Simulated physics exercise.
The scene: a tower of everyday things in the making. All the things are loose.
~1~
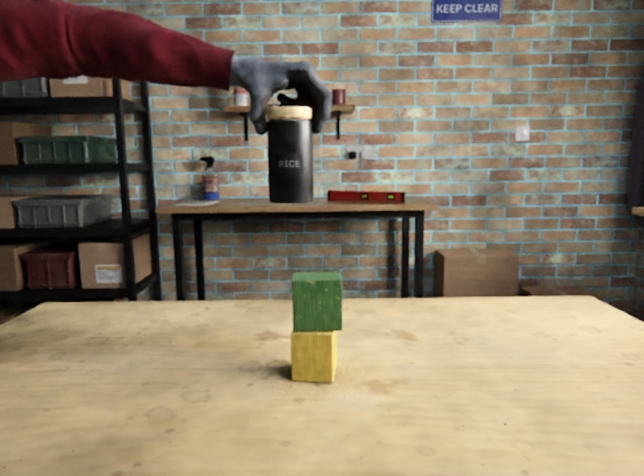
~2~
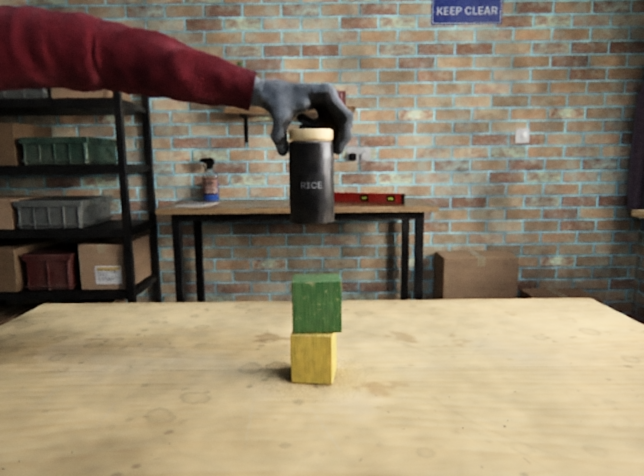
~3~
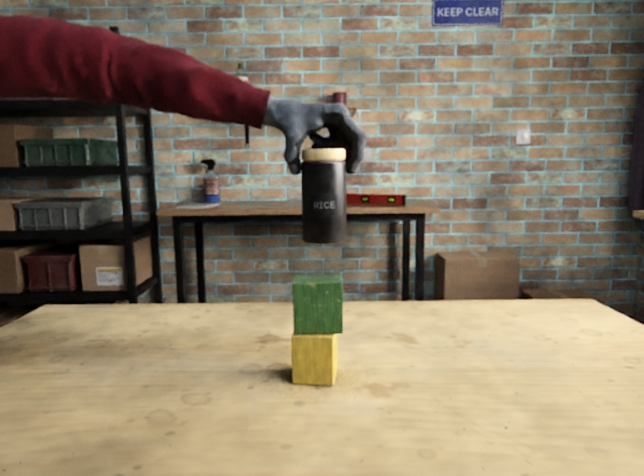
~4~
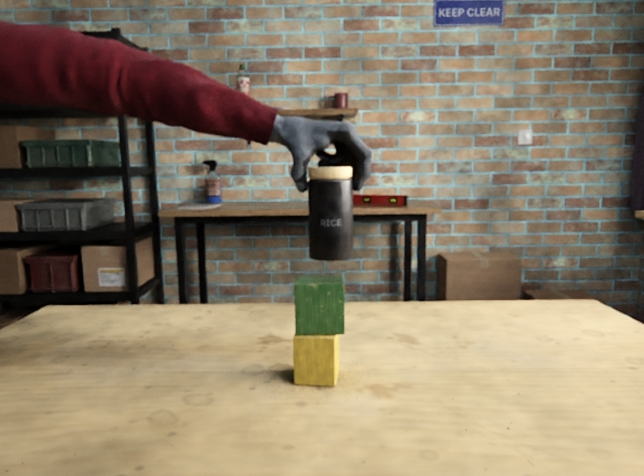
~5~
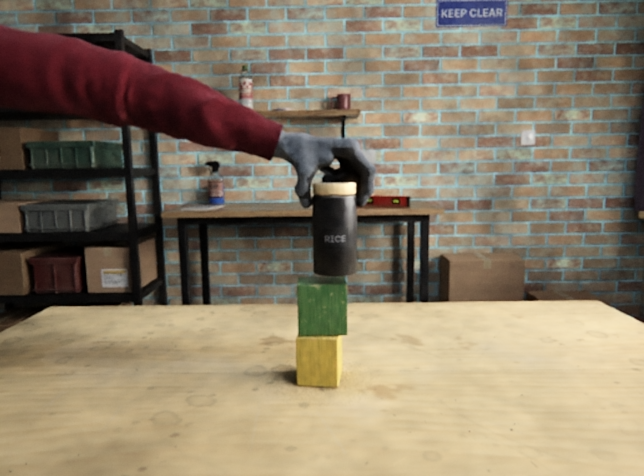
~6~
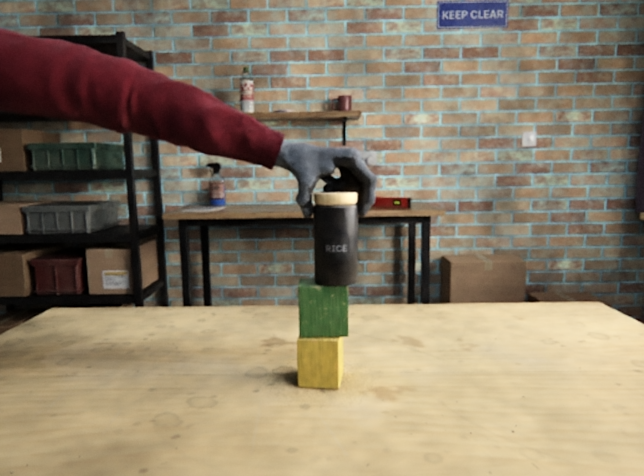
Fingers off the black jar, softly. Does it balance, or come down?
The pile holds.
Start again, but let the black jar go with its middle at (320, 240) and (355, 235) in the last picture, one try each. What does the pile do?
In the first case it stays up; in the second case it loses its balance.
Then, 0.40 s later than the last frame, all is still.
Then, 1.20 s later than the last frame, black jar resting near (336, 238).
When it is over, all 3 as before. End places, in pixels of the last picture, black jar near (336, 238). The pile keeps its balance.
